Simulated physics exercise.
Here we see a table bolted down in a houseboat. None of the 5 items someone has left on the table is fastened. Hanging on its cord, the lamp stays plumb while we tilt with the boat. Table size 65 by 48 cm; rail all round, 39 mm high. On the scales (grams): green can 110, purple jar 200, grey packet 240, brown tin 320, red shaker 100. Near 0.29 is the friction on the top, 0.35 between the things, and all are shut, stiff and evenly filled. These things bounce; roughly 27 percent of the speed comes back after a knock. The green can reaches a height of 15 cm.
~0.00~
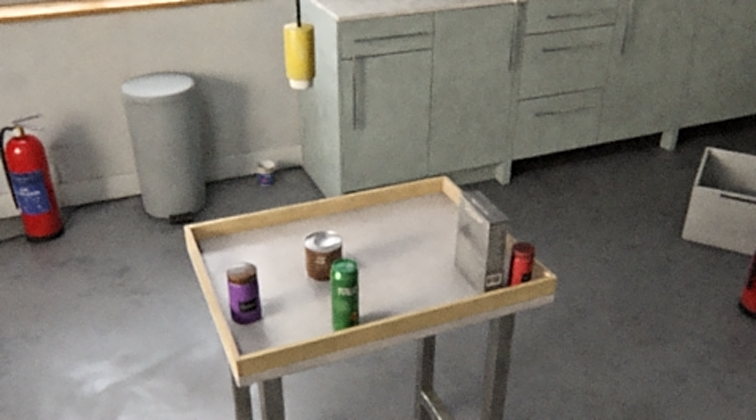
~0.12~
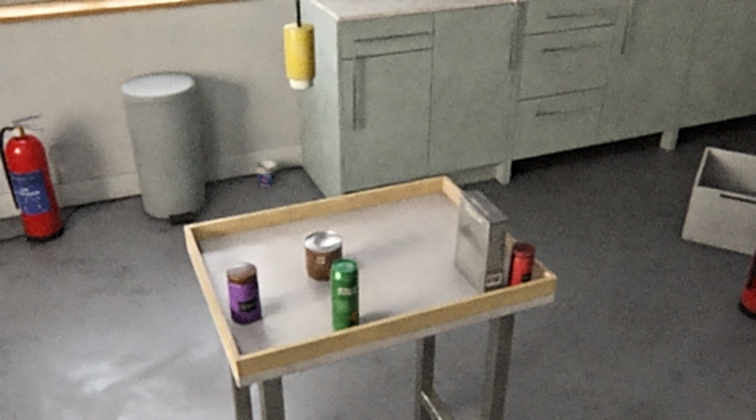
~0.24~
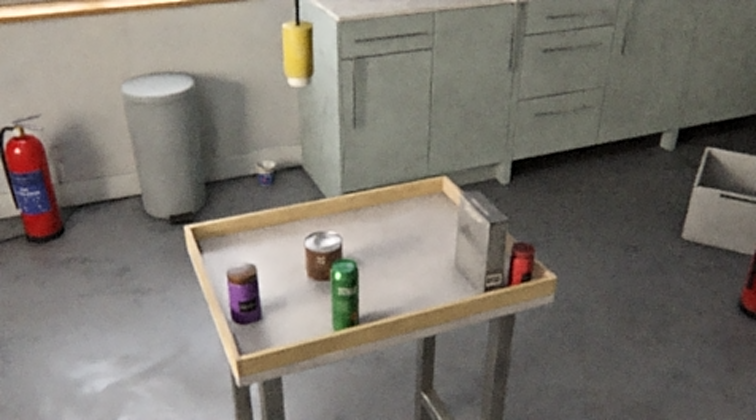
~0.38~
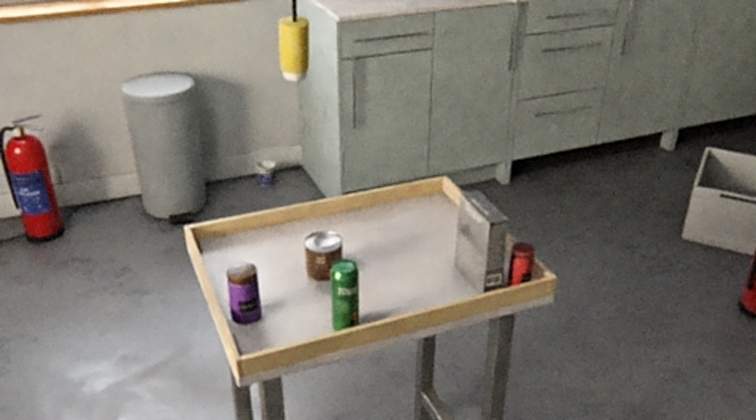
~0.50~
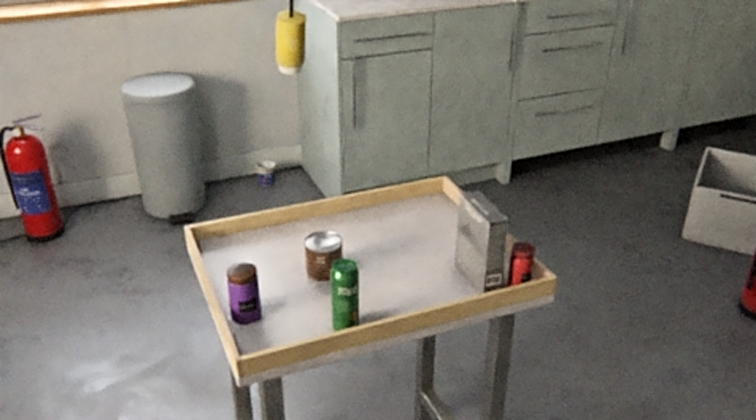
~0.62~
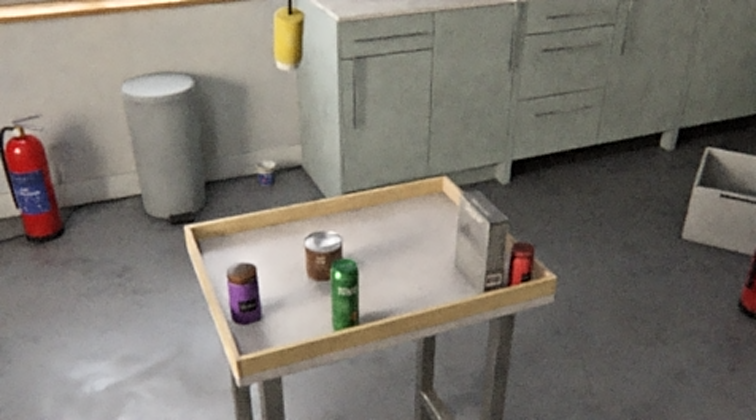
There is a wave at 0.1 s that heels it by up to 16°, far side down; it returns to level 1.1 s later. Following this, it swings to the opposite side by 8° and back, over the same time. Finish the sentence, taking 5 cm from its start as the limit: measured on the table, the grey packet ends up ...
The grey packet ends up near its start.
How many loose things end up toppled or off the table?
0 of them.
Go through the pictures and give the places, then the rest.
In the first frame, boat level; grey packet (480, 244); green can (345, 299).
In the second frame, boat level; brown tin (324, 257); red shaker (521, 268).
In the third frame, floor tilted 2°, far side down; green can (345, 299); purple jar (244, 293).
In the fourth frame, floor tilted 8°, far side down; brown tin (324, 257); red shaker (521, 268).
In the fifth frame, floor tilted 13°, far side down; green can (345, 299); purple jar (244, 293).
In the sixth frame, floor tilted 16°, far side down; grey packet (480, 244); brown tin (324, 257).
Around 1.32 s, floor tilted 1°, near side down.
Around 2.12 s, floor tilted 2°, near side down.
Finally (2.8 s), all 5 still in place (within 5 cm). Final places as that camera would see them, grey packet near (480, 244).
